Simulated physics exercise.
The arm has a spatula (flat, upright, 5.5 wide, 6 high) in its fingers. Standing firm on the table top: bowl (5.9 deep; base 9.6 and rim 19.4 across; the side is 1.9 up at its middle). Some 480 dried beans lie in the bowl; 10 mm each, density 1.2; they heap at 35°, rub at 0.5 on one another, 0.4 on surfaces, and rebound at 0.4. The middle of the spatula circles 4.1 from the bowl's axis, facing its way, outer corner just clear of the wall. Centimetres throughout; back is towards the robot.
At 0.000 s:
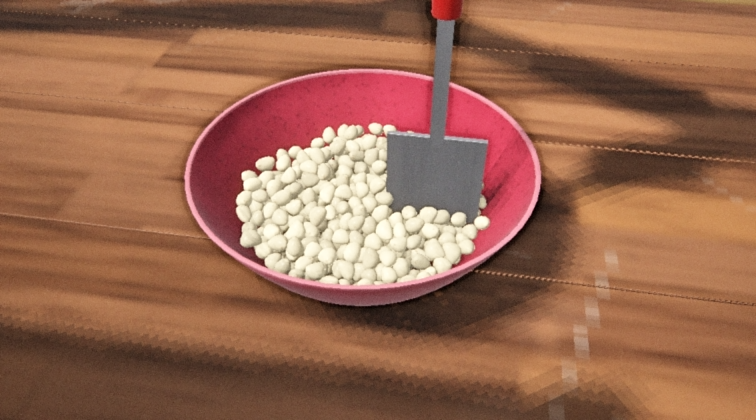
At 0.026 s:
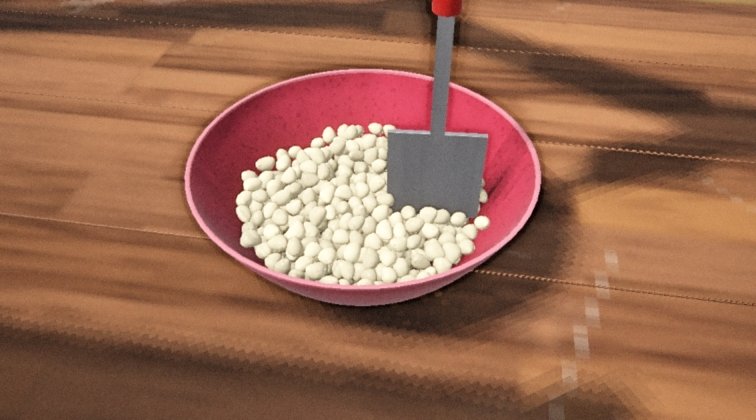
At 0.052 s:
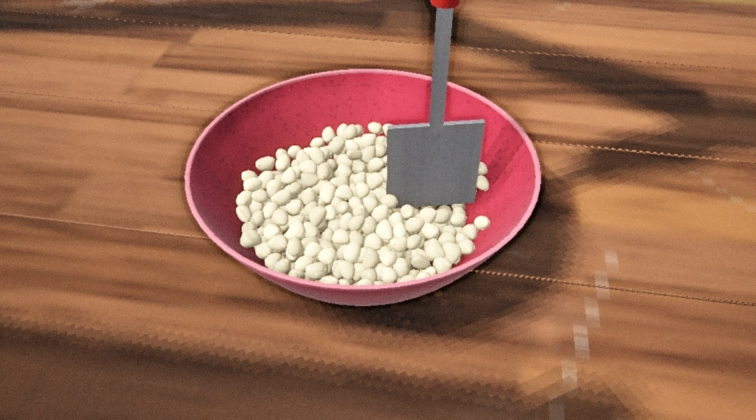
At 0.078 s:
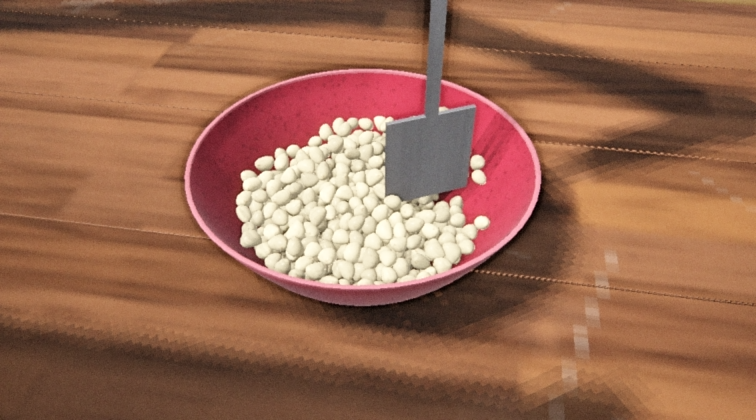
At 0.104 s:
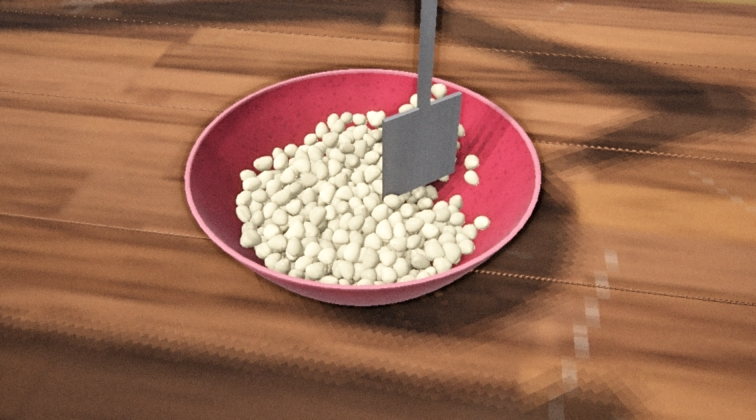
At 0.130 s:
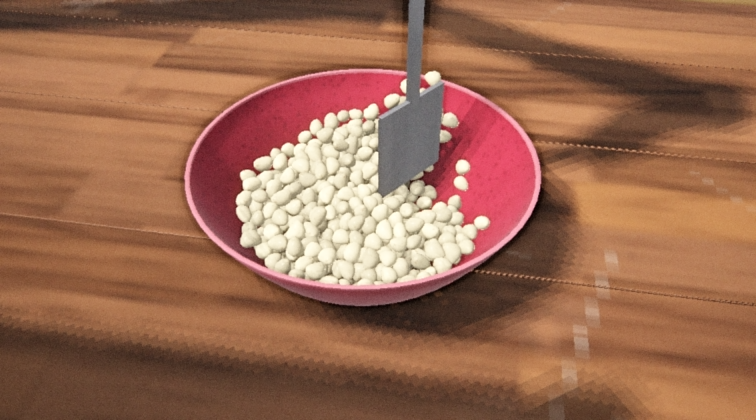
A wooden plank tabletop, crossed by soft shadows, is seen from above at an angle by a still camera. A wide pinkish-red bowl sits near the middle, holding a heap of cream-coloured beans, with a flat grey spatula with a red handle upright in its right side. The spatula sweeps slowly toward the back of the bowl, turning as it goes and pushing some beans up beside the far rim.
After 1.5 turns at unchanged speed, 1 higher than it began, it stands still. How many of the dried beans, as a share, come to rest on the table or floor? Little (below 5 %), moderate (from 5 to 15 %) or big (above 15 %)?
A moderate share, from 5 to 15 %, ends on the table or floor.
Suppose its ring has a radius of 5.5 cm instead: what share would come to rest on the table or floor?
It would be near 0 per cent.
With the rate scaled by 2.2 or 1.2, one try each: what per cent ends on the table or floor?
About 40 and 15 per cent.
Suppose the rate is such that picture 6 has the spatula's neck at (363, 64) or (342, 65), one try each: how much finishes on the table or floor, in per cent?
Some 30 and 40 per cent.
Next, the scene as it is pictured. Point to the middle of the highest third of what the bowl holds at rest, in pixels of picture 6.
Near (294, 208).
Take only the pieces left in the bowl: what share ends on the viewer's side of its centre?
Roughly 55 per cent.
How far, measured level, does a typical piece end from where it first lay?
Roughly 8 cm.
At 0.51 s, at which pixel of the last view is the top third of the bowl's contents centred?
Near (332, 246).
By 0.51 s, 245° round, highest piece 8 above the table; 469 in the bowl, 8 on the table or floor, 4 in flight or on the tool.
By 0.88 s, 75° round, highest piece 7 above the table; 456 in the bowl, 23 on the table or floor, 2 in flight or on the tool.
By 1.27 s, 180° round, highest piece 7 above the table; 441 in the bowl, 40 on the table or floor.
By 1.97 s, 180° round, highest piece 7 above the table; 441 in the bowl, 40 on the table or floor.
Final count, 441 in the bowl, 40 on the table or floor. That is 8 % on the table or floor.
